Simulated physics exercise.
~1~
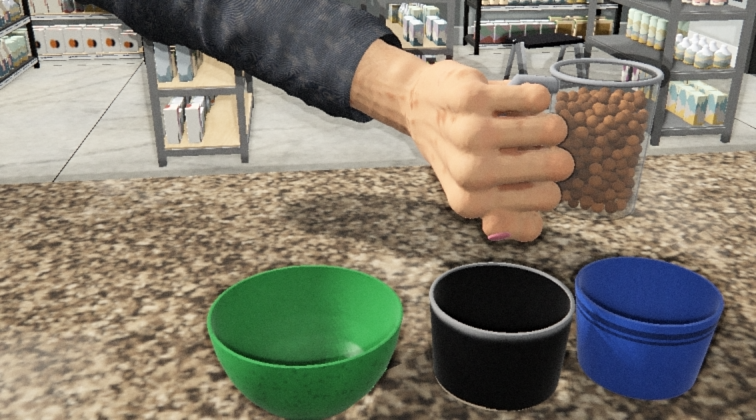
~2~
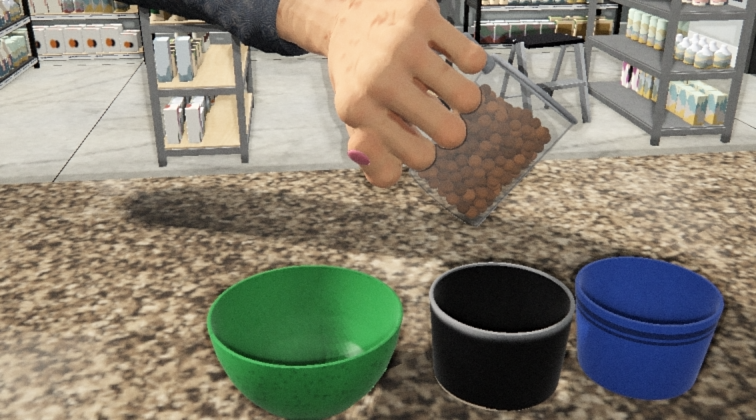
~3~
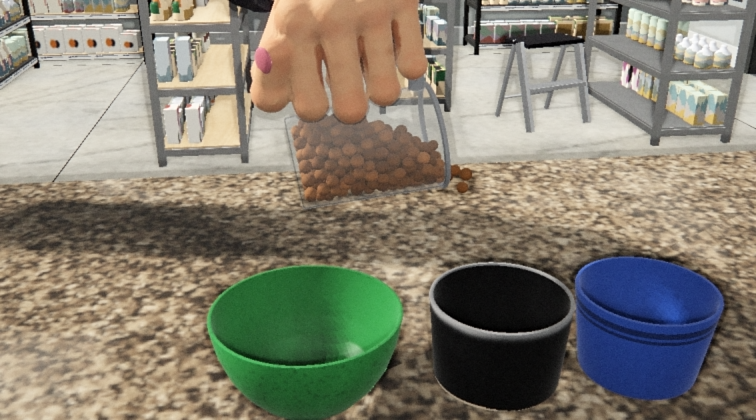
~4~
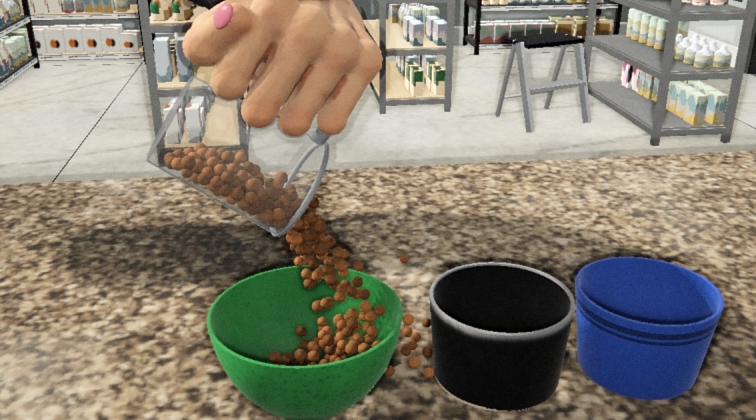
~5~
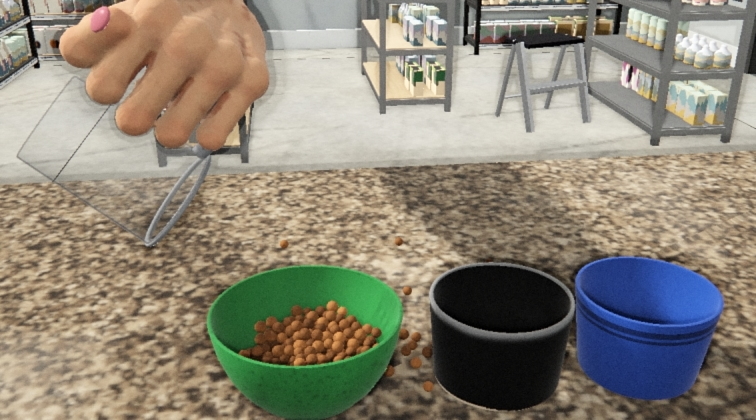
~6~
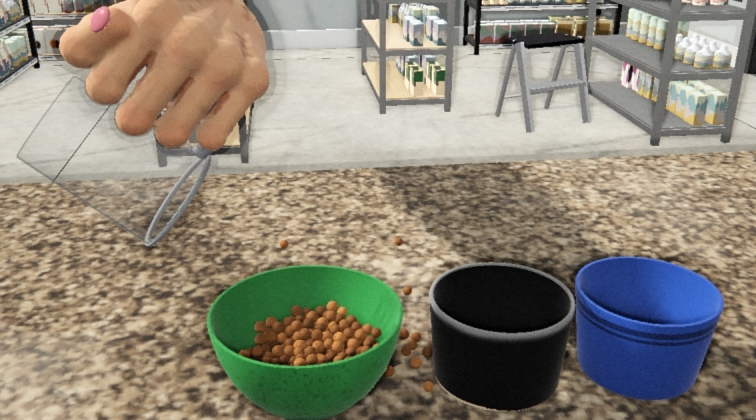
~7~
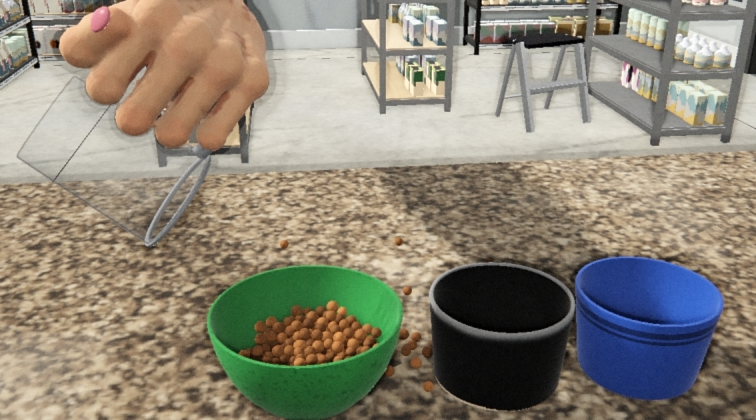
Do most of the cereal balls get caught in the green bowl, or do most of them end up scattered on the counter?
Most of them are caught in the green bowl. Only a few lie scattered on the counter, and none end up in the black dish or the blue dish.
